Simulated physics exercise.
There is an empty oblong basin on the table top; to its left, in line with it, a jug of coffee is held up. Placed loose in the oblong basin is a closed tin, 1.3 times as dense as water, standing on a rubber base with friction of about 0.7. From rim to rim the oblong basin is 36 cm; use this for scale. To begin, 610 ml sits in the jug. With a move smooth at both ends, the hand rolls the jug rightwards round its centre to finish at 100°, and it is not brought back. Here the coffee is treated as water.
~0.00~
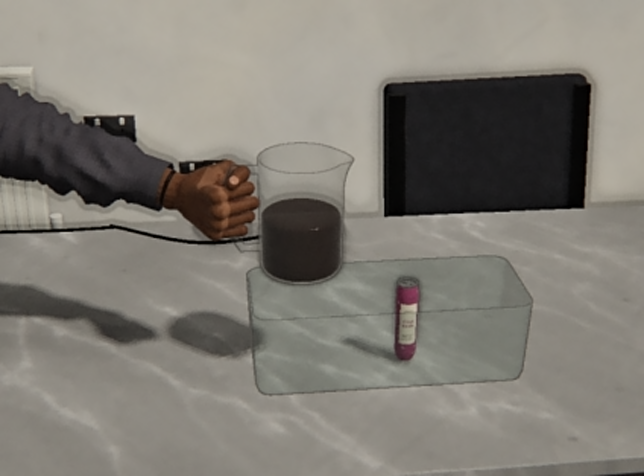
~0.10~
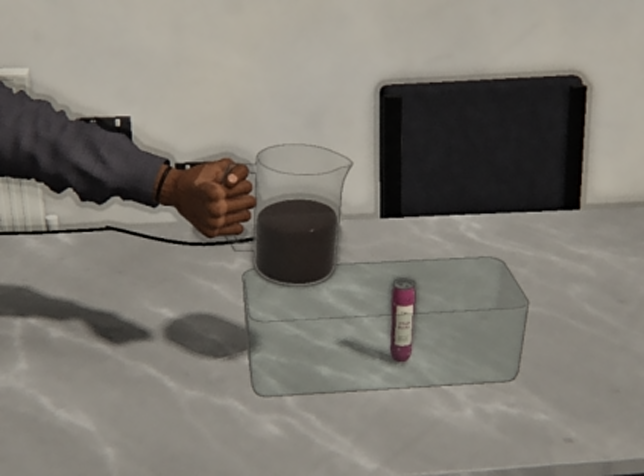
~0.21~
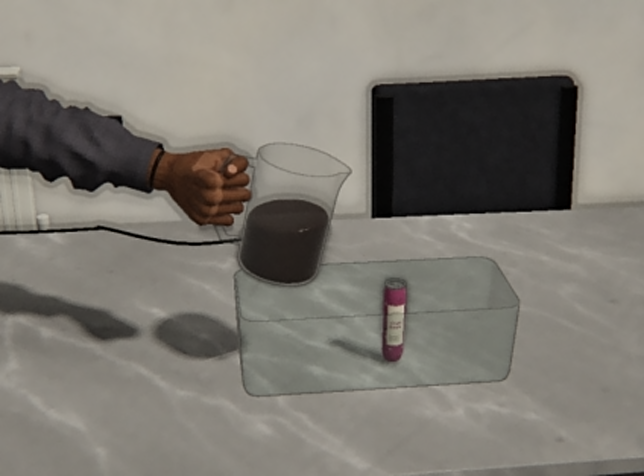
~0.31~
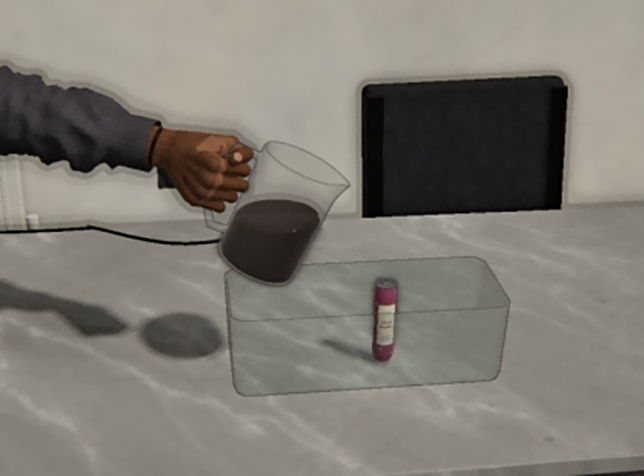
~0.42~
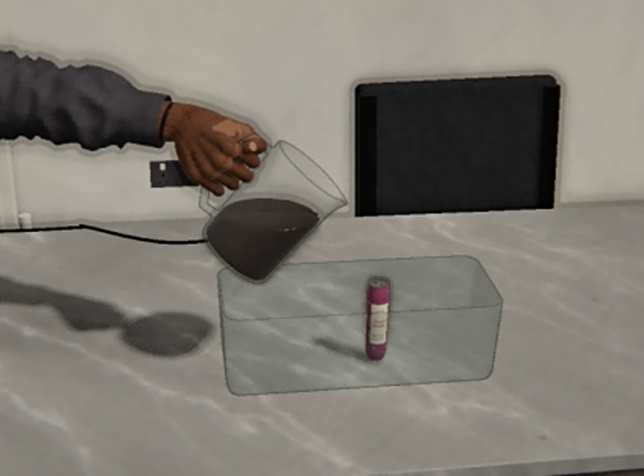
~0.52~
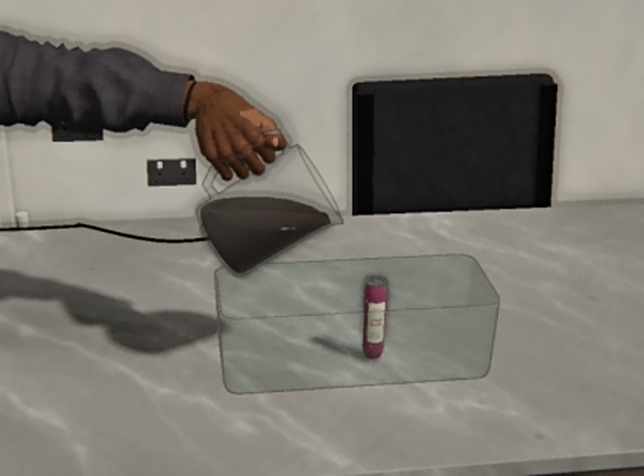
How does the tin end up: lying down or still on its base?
My guess is it's going to keel over.
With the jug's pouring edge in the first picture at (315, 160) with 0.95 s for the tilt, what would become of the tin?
Then it stays on its base.
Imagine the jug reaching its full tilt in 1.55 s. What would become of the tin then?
The tin would overturn.
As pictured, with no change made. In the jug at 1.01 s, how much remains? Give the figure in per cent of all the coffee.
Remaining share: Approx. 30 %.
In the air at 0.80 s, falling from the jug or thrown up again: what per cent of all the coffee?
Some 18 per cent.
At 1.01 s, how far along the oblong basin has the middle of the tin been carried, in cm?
Roughly 3 cm.
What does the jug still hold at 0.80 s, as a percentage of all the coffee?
Roughly 70 percent.
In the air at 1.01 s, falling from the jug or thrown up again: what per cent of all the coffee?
Close to 10 per cent.
Then, 0.80 s in, the tilt is 94° and 71 per cent is still to pour; the tin stands where it began.
Then, 1.01 s in, the tilt is 100° and 30 per cent is still to pour; the tin leans 29°.
Then, 1.22 s in, the tilt is 100° and 10 per cent is still to pour; the tin lies on its side.
Then, 1.45 s in, the tilt is 100° and 2 per cent is still to pour; the tin lies on its side.
Finally, the tin lies on its side.
